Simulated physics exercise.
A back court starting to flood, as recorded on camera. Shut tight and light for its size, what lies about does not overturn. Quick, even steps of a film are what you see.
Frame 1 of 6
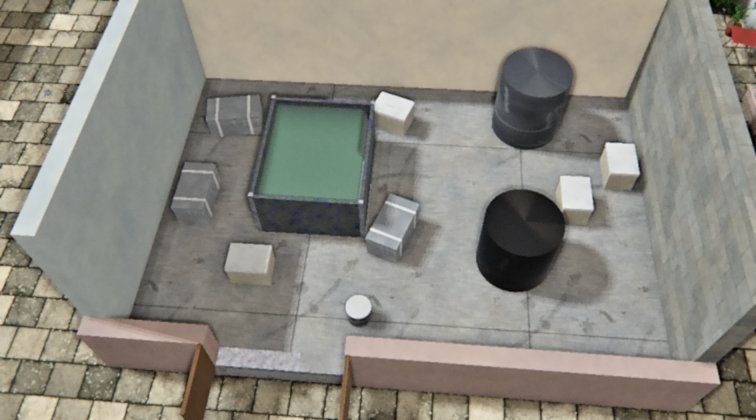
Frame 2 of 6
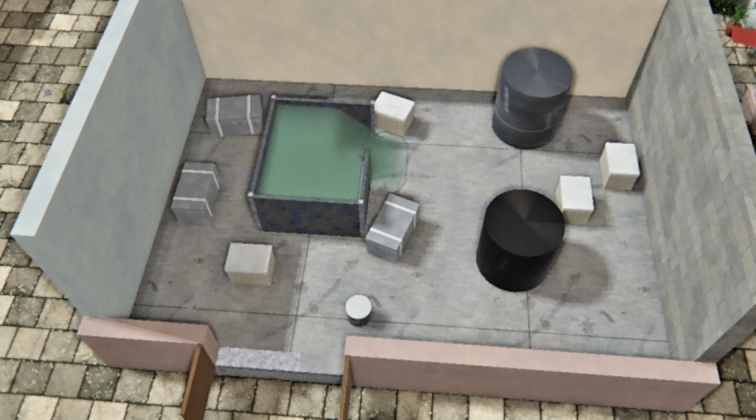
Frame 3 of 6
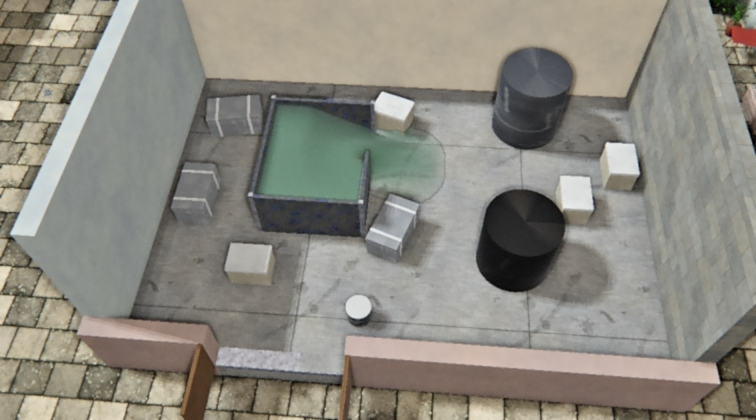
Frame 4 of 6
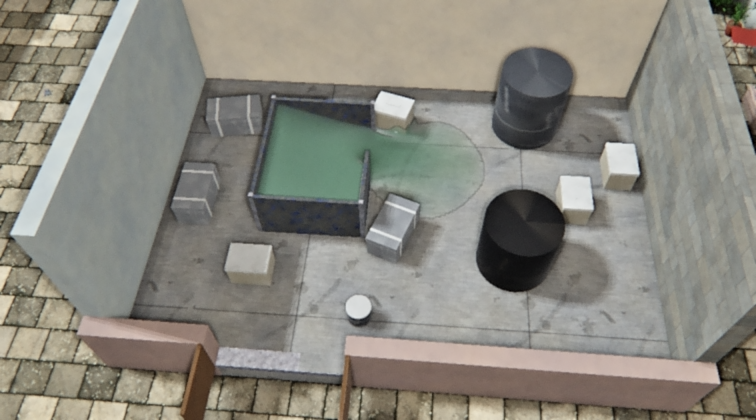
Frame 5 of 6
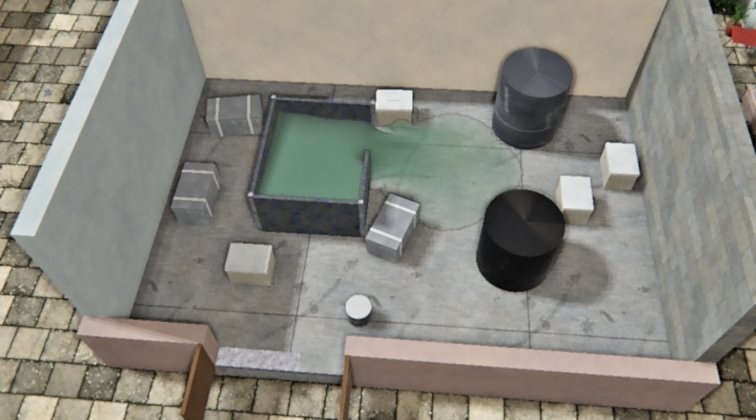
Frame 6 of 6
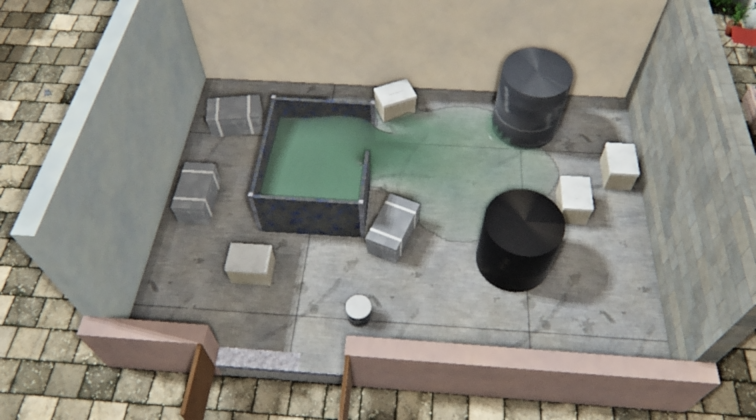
To begin with, a dark-framed tank of green water stands among pale boxes and dark cylinders in a walled court. Its right side opens and water pours out, fanning rightward across the paving. The spreading sheet reaches between the two large cylinders, while the white box beside the tank shifts and turns slightly.
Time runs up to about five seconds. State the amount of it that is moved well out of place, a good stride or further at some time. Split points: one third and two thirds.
It is a middling share of a third to two thirds.
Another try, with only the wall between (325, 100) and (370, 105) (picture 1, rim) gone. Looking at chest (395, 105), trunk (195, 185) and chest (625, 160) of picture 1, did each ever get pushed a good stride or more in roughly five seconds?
The first: Got that far; the second: Never got that far; the third: Got that far.
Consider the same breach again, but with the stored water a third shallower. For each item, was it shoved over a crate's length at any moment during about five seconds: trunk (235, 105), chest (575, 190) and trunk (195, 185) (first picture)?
The first stopped before it, the second reached the mark, the third stopped before it.
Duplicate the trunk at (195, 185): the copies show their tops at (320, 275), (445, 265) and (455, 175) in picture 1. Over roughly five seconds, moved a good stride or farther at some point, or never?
Going by the order given: Stays in place, stays in place, travels that far.
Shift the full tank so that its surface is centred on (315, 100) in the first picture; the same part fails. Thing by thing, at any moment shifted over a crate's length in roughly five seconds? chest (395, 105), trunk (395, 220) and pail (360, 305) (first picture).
The three, one by one: Past that mark, short of that and past that mark.
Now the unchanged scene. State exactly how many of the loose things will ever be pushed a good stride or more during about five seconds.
My tally gives 4.
A moment on, 0 of 8 are well off their spots; 0 afloat.
Next, 1 of 8 are well off their spots; 2 afloat.
Later, 3 of 8 are well off their spots; 2 afloat.
In the end, 4 of 8 are well off their spots, and 4 have been at some point; 2 afloat.
